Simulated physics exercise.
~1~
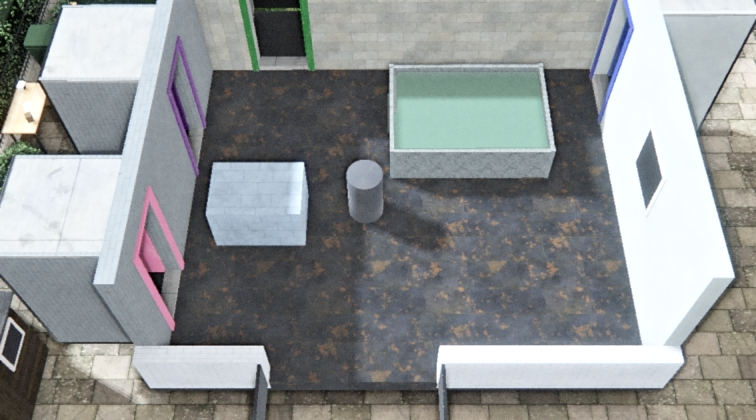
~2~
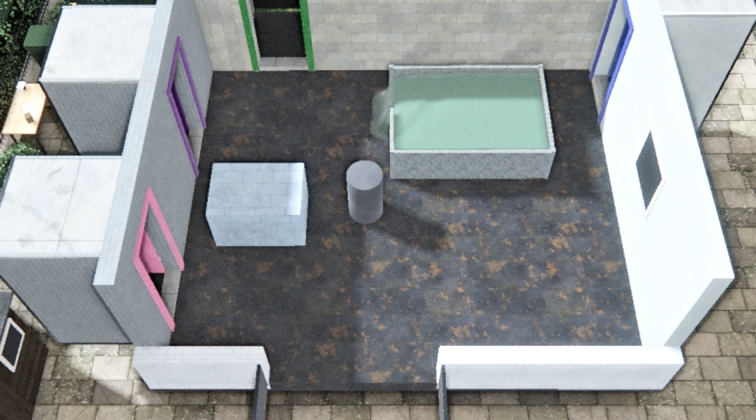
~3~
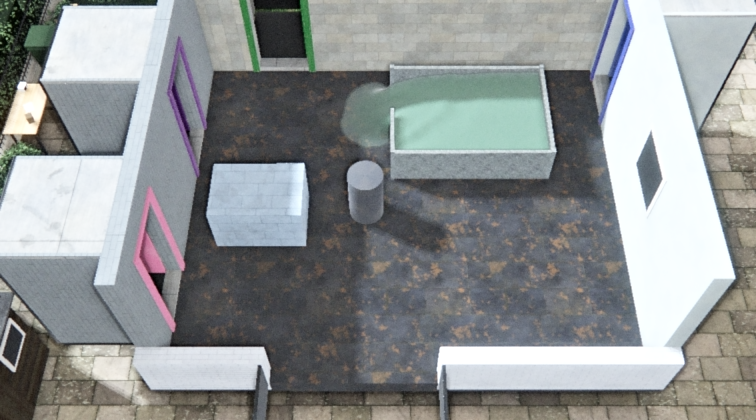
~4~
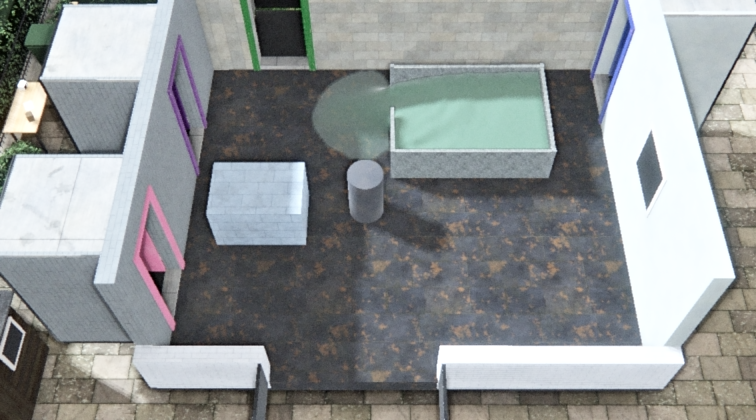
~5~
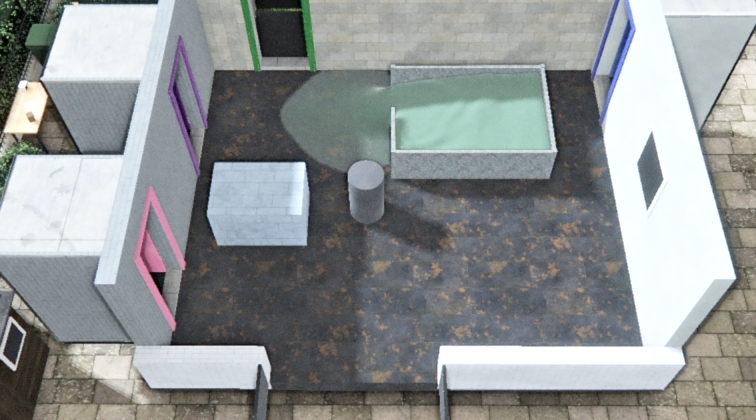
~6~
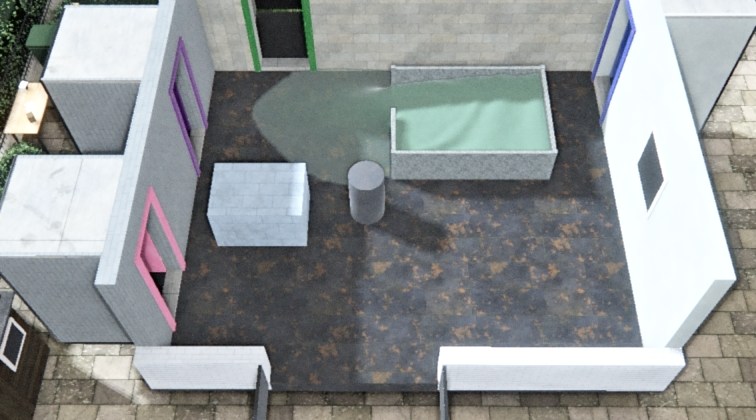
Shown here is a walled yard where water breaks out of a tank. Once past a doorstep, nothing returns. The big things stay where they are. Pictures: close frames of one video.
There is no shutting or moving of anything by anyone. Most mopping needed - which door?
Purple door.
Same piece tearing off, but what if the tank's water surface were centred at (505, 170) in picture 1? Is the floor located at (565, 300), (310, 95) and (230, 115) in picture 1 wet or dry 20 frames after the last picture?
Log, spots in order: Unwetted / taken by the flood / taken by the flood.
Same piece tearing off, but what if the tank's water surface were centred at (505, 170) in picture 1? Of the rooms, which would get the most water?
That would be the purple-painted one.
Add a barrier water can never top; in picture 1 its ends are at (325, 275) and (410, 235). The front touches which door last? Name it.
It's the blue door.
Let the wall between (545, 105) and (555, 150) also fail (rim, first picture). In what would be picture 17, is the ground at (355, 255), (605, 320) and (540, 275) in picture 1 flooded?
Untouched, soaked, soaked.
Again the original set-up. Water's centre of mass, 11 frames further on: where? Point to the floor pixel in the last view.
The water centres close to (404, 129).
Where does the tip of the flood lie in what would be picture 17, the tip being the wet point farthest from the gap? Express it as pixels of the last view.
I'd say near (187, 247).
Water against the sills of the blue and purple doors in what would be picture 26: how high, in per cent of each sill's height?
First around 0 percent, second around 390 percent.
A moment on, water covers 25 % of the floor; green door a trickle in, purple door a trickle in, blue door not reached, pink door not reached.
Next, water covers 25 % of the floor; green door some in, purple door some in, blue door not reached, pink door not reached.
Then, water covers 30 % of the floor; green door some in, purple door a lot in, blue door not reached, pink door wet at the sill, nothing in.
Later, water covers 55 % of the floor; green door a lot in, purple door a lot in, blue door not reached, pink door some in.
In the end, water covers 95 % of the floor; green door a lot in, purple door a lot in, blue door wet at the sill, nothing in, pink door some in; the purple door has let in the most.
